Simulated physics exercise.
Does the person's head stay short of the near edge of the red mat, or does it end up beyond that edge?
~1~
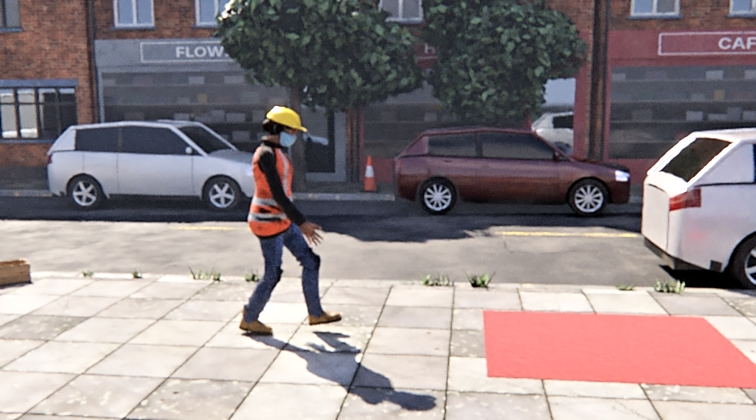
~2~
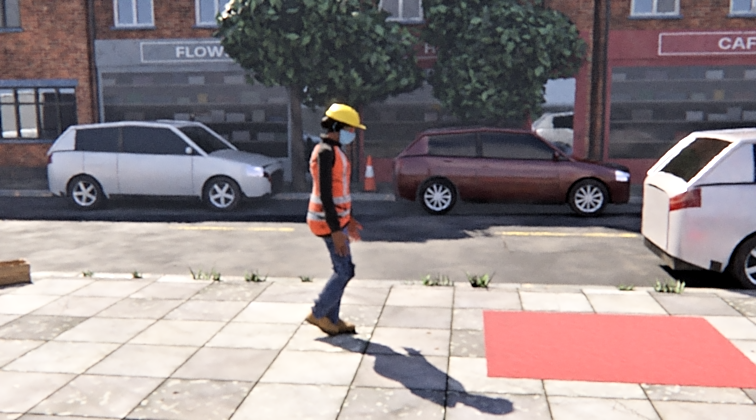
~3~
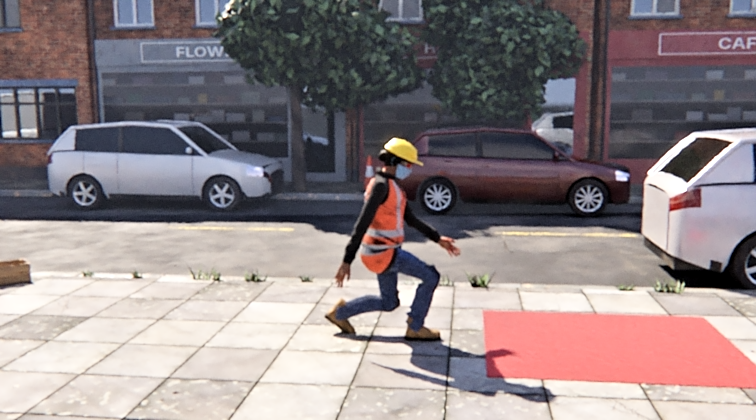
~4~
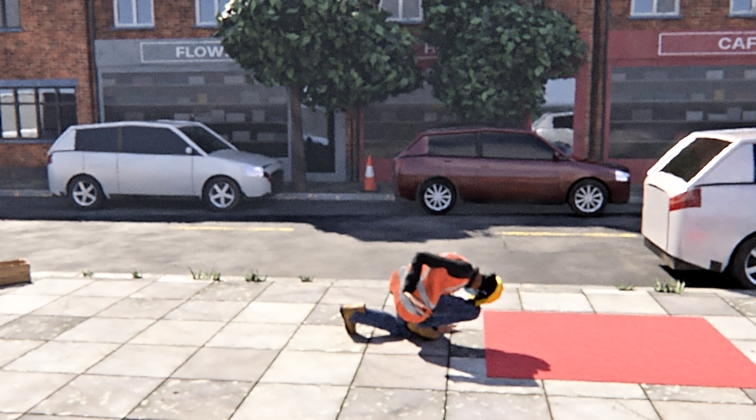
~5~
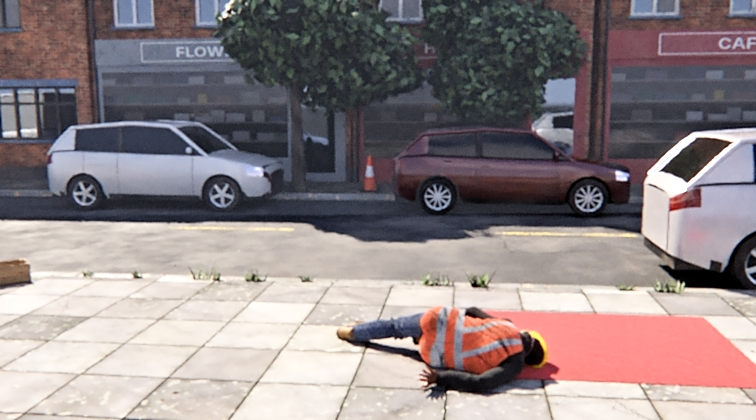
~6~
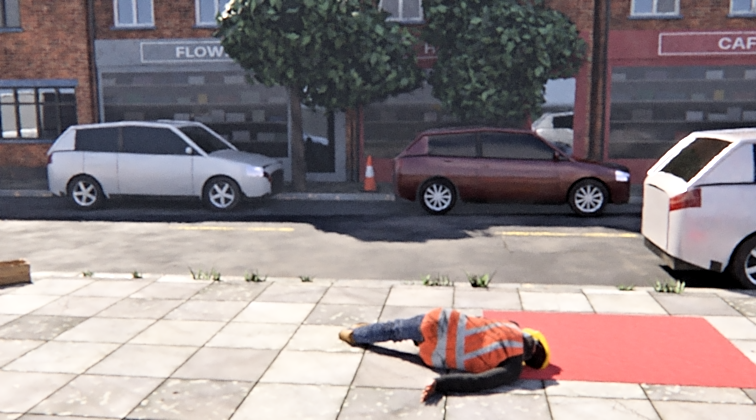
The person's head ends up beyond the near edge of the red mat, while the hips stay short of it on the paving.
